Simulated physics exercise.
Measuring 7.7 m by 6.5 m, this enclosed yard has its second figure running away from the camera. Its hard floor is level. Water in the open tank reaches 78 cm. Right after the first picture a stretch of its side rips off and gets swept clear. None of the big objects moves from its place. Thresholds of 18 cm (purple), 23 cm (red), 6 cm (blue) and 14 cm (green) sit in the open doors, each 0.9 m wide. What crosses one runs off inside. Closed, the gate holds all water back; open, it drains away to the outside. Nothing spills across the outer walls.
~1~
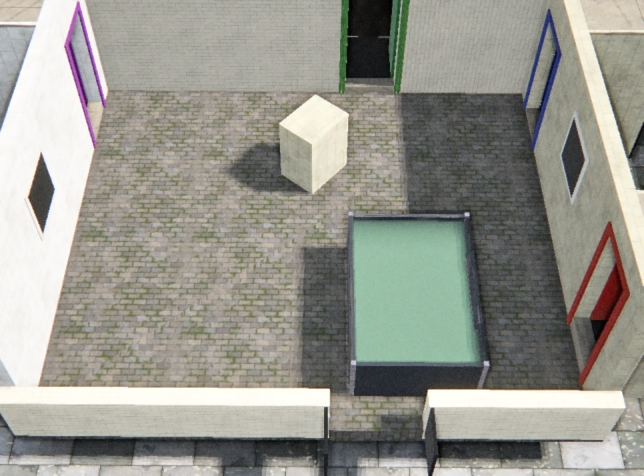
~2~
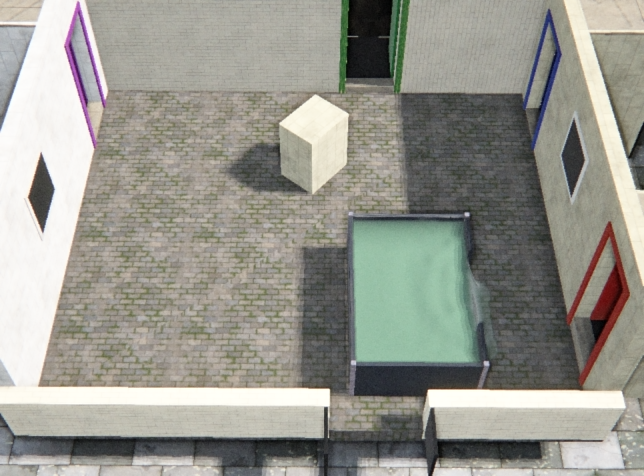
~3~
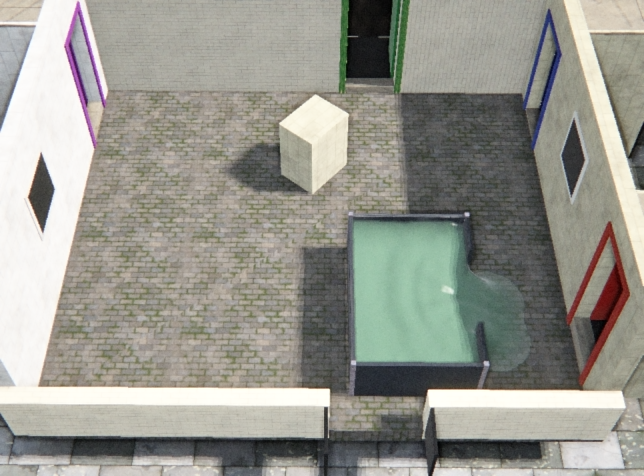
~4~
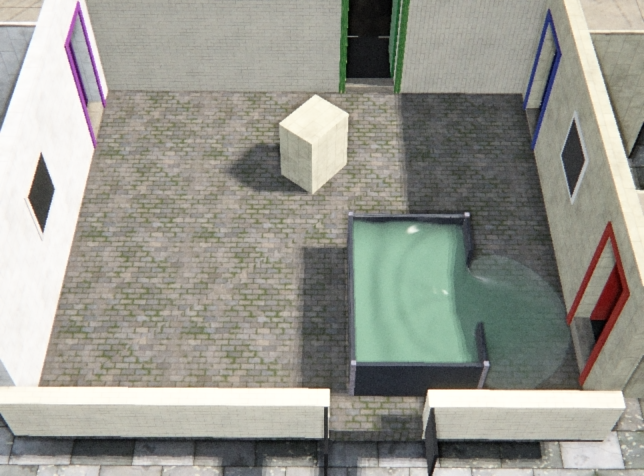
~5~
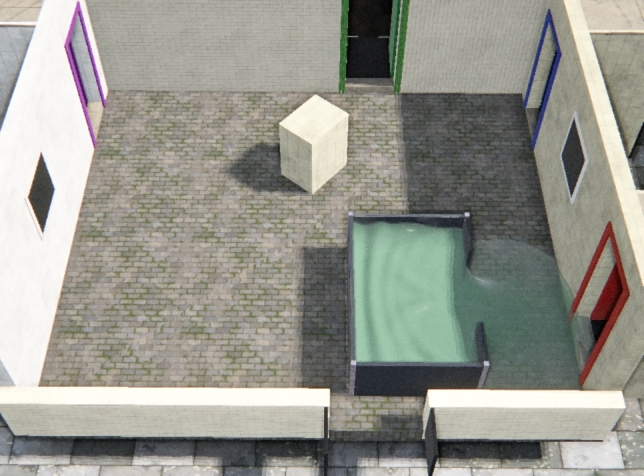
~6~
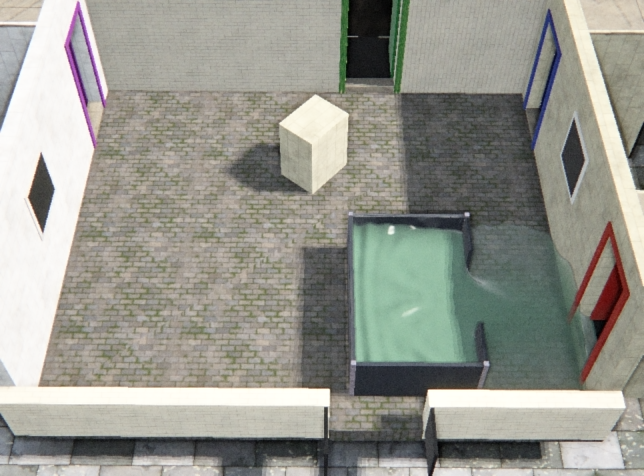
To begin with, still green water fills a dark-walled open tank beside a pale block in a paved, walled yard. Part of the tank's right side opens, and water pours through the gap, fanning across the paving to the red-framed doorway and spreading along the right wall.
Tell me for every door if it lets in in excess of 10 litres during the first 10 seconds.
In the first 10 seconds the purple door does not let in over 10 litres; the red door lets in over 10 litres; the blue door lets in over 10 litres; the green door does not let in over 10 litres.
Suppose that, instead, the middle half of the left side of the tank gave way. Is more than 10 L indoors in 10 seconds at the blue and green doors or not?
Versus the limit - blue: Exceeded, green: Within.
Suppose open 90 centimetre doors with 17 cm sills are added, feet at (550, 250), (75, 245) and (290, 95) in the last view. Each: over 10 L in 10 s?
Well, the first is on the high side, the second is on the low side, and the third is on the low side.
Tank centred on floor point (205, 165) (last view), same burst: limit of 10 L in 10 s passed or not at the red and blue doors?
So the red door keeps within it and the blue door tops the limit.
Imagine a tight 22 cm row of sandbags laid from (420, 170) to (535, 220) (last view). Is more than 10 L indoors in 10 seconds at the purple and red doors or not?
Against that limit: Purple not over, red above.
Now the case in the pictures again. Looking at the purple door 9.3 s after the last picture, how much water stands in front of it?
It's some 10.5 centimetres deep.
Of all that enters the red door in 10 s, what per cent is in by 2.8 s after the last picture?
About 95%.
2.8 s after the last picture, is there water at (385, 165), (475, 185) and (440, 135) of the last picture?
First spot soaked, second soaked, third soaked.
Then, 0.7 s after the last picture water covers 10 % of the floor and is deepest (54 cm) near (580, 416); purple door not reached, red door 46 cm at the sill, 90 L in, blue door not reached, green door not reached.
Then, 1.5 s after the last picture water covers 25 % of the floor and is deepest (45 cm) near (580, 416); purple door not reached, red door 39 cm at the sill, 196 L in, blue door 6 cm at the sill, 0 L in, green door not reached.
Then, 2.8 s after the last picture water covers 40 % of the floor and is deepest (34 cm) near (560, 317); purple door not reached, red door 29 cm at the sill, 263 L in, blue door 5 cm at the sill, 0 L in, green door 12 cm at the sill, 0 L in.
Then, 5.3 s after the last picture water covers 65 % of the floor and is deepest (22 cm) near (562, 327); purple door 9 cm at the sill, 0 L in, red door 19 cm at the sill, 279 L in, blue door 9 cm at the sill, 30 L in, green door 10 cm at the sill, 0 L in.
Then, 9.3 s after the last picture water covers 85 % of the floor and is deepest (12 cm) near (580, 416); purple door 10 cm at the sill, 0 L in, red door 11 cm at the sill, 279 L in, blue door 10 cm at the sill, 89 L in, green door 7 cm at the sill, 0 L in.
